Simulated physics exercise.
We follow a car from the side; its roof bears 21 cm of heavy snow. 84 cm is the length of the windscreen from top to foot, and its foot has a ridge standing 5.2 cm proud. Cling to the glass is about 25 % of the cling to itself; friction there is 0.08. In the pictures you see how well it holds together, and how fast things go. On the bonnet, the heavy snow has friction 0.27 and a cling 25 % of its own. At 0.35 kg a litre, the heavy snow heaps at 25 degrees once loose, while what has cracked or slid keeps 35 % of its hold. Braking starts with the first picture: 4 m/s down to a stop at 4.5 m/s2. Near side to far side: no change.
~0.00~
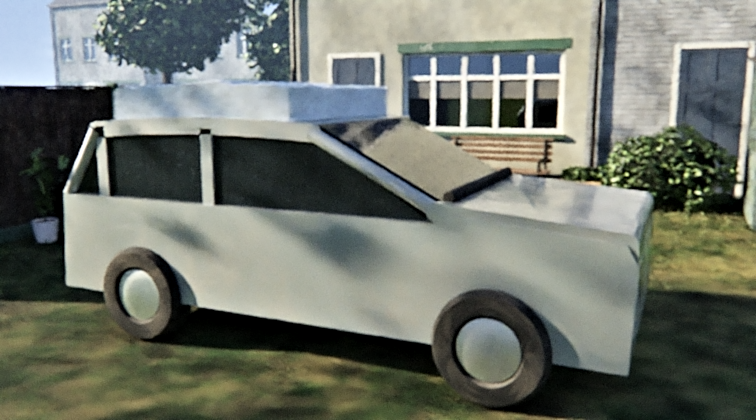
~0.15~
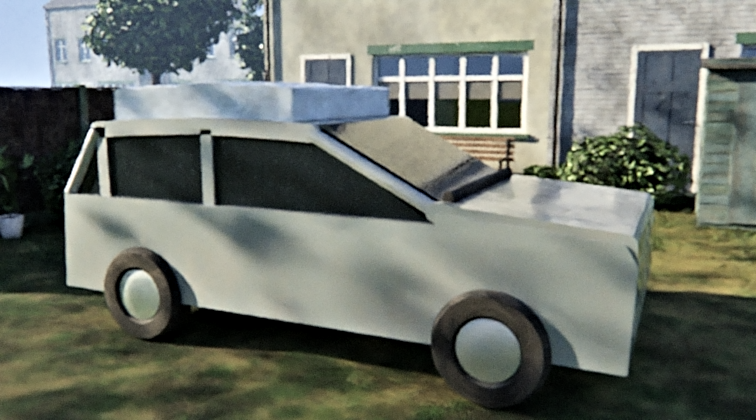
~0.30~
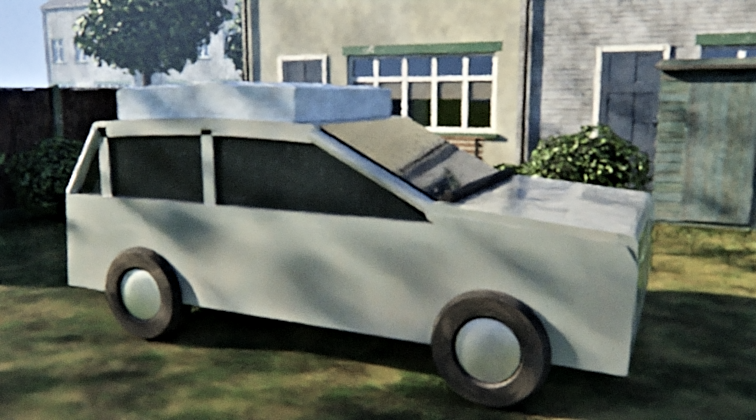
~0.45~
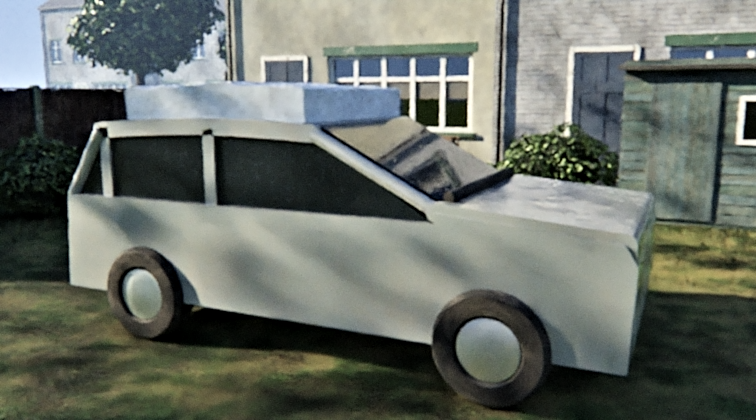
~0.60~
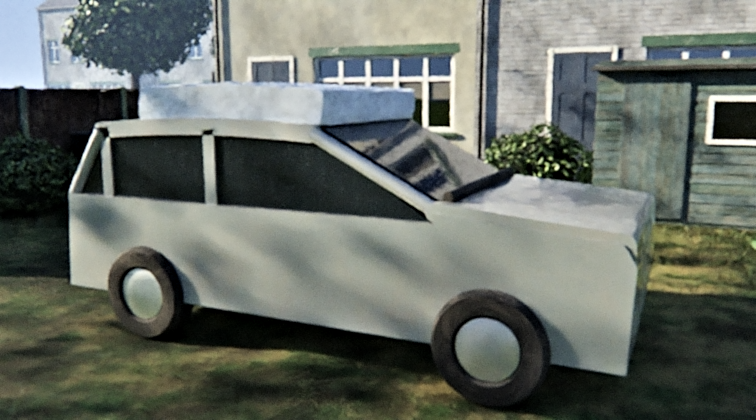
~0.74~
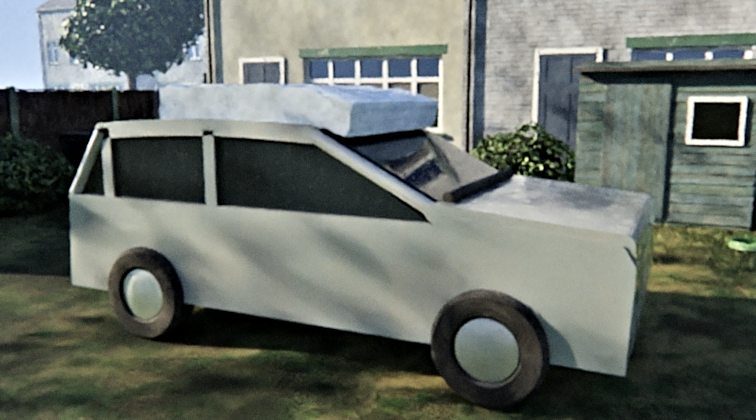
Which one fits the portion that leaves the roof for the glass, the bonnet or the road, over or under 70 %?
The one that fits is over.
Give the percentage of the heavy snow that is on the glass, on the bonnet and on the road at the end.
In the end some 16 percent lies on the glass, 45 percent on the bonnet, and 40 percent on the road.
After 1.11 s, 36 % of the snow is on the roof, 51 % on the glass, 13 % on the bonnet and none has gone off the nose.
After 1.53 s, none of the snow is on the roof, 39 % on the glass, 56 % on the bonnet and 4 % has gone off the nose.
After 1.96 s, none of the snow is on the roof, 16 % on the glass, 67 % on the bonnet and 17 % has gone off the nose.
After 2.39 s, none of the snow is on the roof, 15 % on the glass, 50 % on the bonnet and 35 % has gone off the nose.
After 3.00 s, at the end, none of the snow is on the roof, 15 % on the glass, 44 % on the bonnet and 41 % has gone off the nose.
